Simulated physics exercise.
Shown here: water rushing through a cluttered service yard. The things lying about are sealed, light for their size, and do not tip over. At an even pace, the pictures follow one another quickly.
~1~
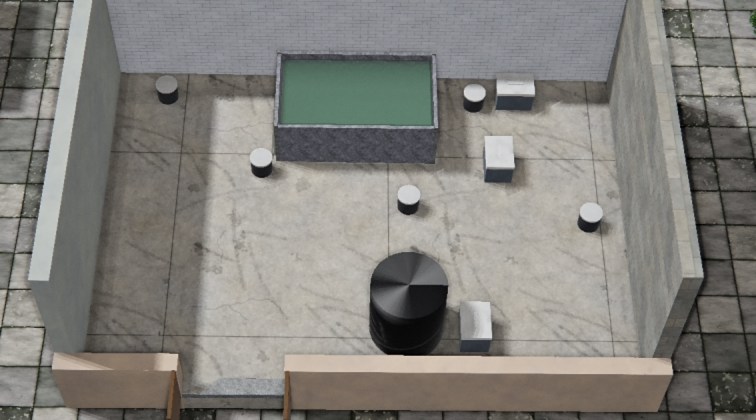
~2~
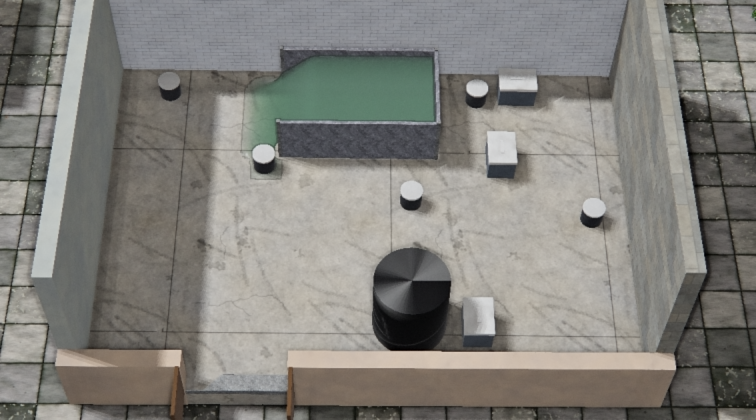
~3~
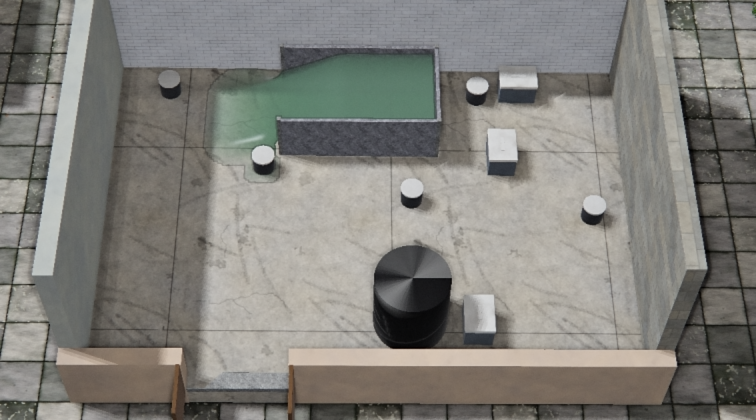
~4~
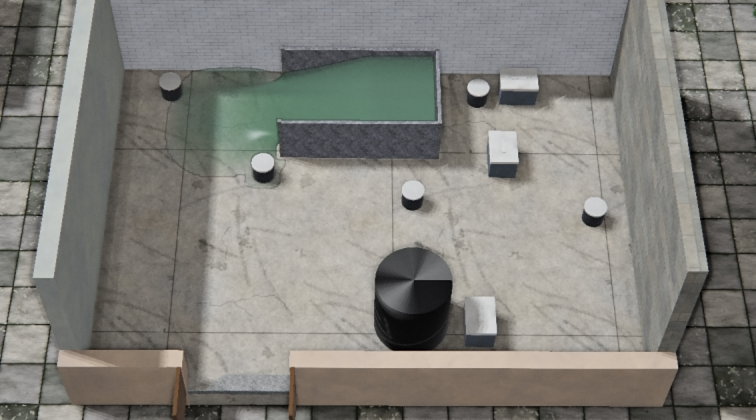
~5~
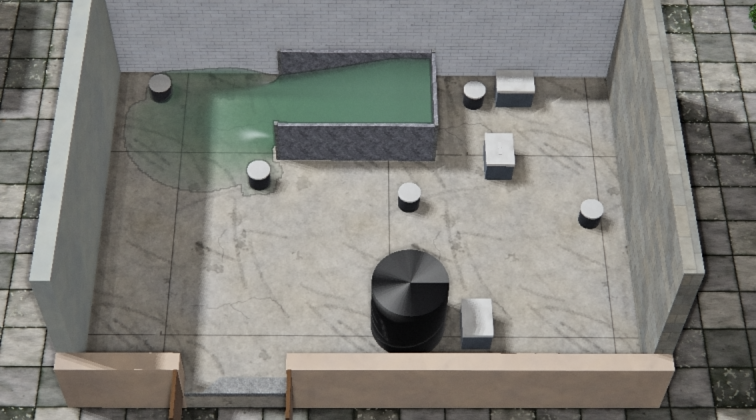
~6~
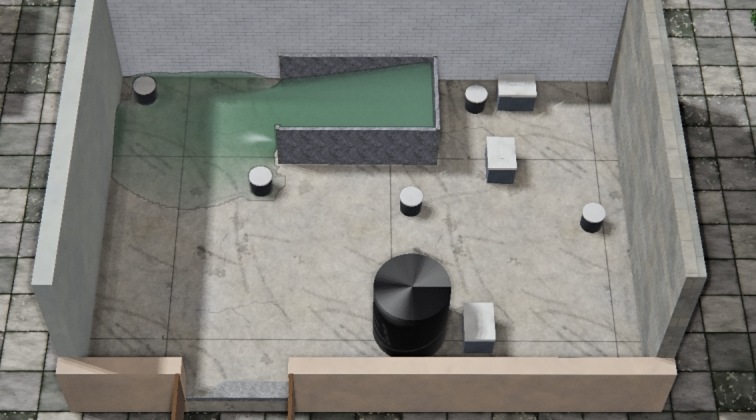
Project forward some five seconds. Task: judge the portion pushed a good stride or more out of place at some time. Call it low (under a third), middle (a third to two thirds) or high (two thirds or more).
Low.
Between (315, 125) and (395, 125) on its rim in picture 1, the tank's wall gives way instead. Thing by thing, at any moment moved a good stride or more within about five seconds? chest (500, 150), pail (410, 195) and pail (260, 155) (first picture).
Taking them in order, short of it, covered the distance, short of it.
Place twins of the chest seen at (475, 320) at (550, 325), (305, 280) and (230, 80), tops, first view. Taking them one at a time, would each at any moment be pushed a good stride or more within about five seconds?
Per listing: Largely stays, largely stays, cleared out.
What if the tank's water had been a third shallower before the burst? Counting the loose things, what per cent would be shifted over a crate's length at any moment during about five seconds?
Roughly 10 per cent of them.
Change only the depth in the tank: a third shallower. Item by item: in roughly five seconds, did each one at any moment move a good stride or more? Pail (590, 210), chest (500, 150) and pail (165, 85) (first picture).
One after the other: Short of that, less than that, pushed that far.
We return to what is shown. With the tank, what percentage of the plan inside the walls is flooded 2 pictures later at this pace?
I'd estimate around 25 percent.
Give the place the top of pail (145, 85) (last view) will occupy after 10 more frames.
It should end up around (133, 111).
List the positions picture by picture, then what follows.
The first frame shows a pail at (166, 84) rests on the ground; a pail at (261, 157), on the bottom; 0 of 8 have shifted.
The second frame shows a pail at (169, 80) rests on the ground; a pail at (263, 153), on the bottom; 0 of 8 have shifted.
The third frame shows a pail at (169, 78), on the bottom; a pail at (263, 155) rests on the ground, close to its start; 1 of 8 have shifted.
The fourth frame shows a pail at (170, 81), on the bottom; a pail at (263, 162) rests on the ground, close to its start; 1 of 8 have shifted.
The fifth frame shows a pail at (160, 83) rests on the ground, close to its start; a pail at (258, 170), on the bottom, close to its start; 2 of 8 have shifted.
The sixth frame shows a pail at (144, 85), on the bottom, a stride from its start; a pail at (260, 176) rests on the ground, close to its start; 2 of 8 have shifted.
A moment on, 1 of 8 are well off their spots; 1 afloat.
Next, 1 of 8 are well off their spots; 1 afloat.
Later, 1 of 8 are well off their spots; 1 afloat.
In the end, 1 of 8 are well off their spots, and 1 have been at some point; 1 afloat.
